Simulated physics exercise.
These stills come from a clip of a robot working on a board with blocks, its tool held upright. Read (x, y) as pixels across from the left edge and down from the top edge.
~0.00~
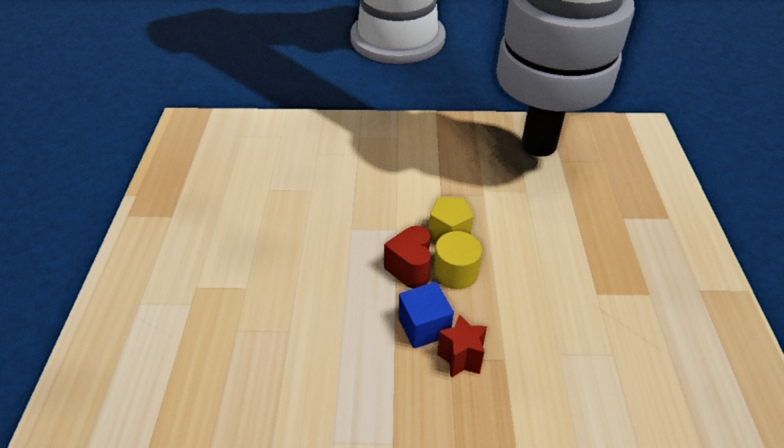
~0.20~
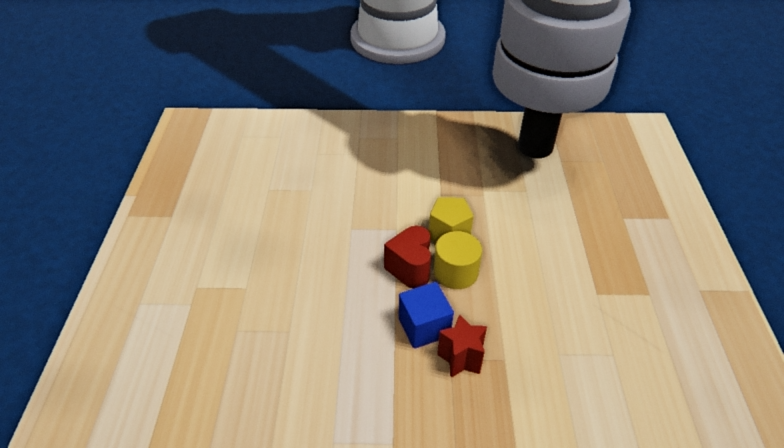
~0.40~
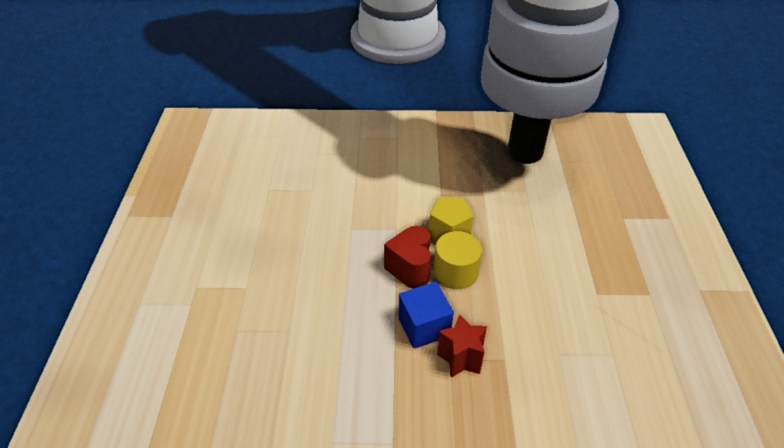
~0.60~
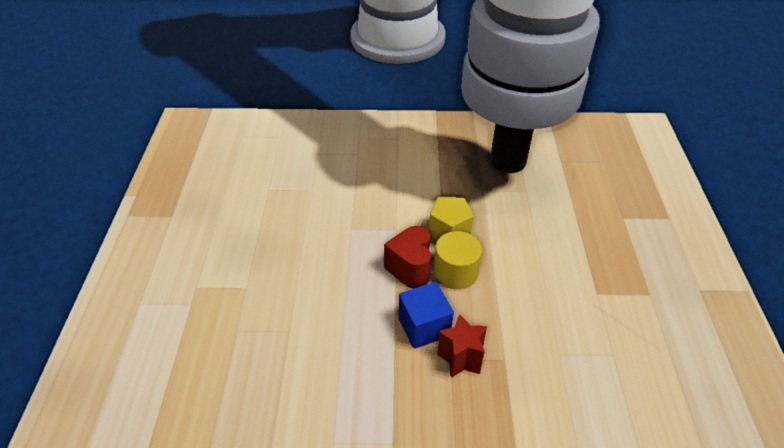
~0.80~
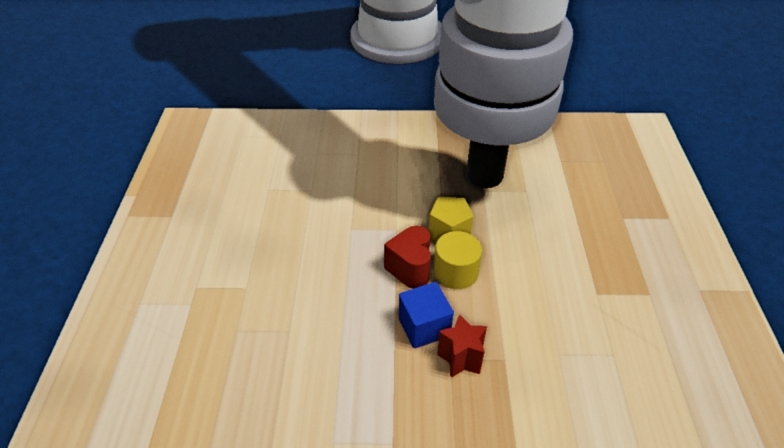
On a light wooden board, a robot arm's black tip moving left and nearer toward five small blocks, which stay still.
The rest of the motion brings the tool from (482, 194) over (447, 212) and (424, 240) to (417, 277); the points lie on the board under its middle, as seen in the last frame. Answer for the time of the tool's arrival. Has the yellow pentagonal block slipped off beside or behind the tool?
No - that is not the case.
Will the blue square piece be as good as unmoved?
That would be a no.
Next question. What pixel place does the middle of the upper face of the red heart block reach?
The red heart block ends near (365, 298).
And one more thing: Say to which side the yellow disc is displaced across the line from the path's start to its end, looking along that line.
Heads left.
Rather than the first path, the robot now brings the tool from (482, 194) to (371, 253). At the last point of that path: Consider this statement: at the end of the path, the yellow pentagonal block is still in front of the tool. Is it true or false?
That statement is not accurate.
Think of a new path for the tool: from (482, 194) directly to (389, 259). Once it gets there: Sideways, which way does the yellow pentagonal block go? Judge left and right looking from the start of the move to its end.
It's set to shift left.
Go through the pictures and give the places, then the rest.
In the first picture, tool tip (538, 147); block tops, red heart block (411, 244); blue square piece (426, 302); yellow pentagonal block (452, 210); yellow disc (459, 247).
In the second picture, tool (535, 149); blocks unchanged.
In the third picture, tool (525, 154); blocks unchanged.
In the fourth picture, tool (508, 163); blocks unchanged.
In the fifth picture, tool (484, 177); red heart block (411, 244); blue square piece (426, 302); yellow pentagonal block (452, 210); yellow disc (459, 247).
The first path, step by step. One third of the way, tool (447, 196); yellow pentagonal block (449, 215).
Two thirds of the way, tool (424, 225); red heart block (390, 272); yellow pentagonal block (427, 246); yellow disc (460, 271).
At the end, tool (418, 261); red heart block (365, 298), turned 35° clockwise; blue square piece (430, 323); yellow pentagonal block (418, 286); yellow disc (467, 290).
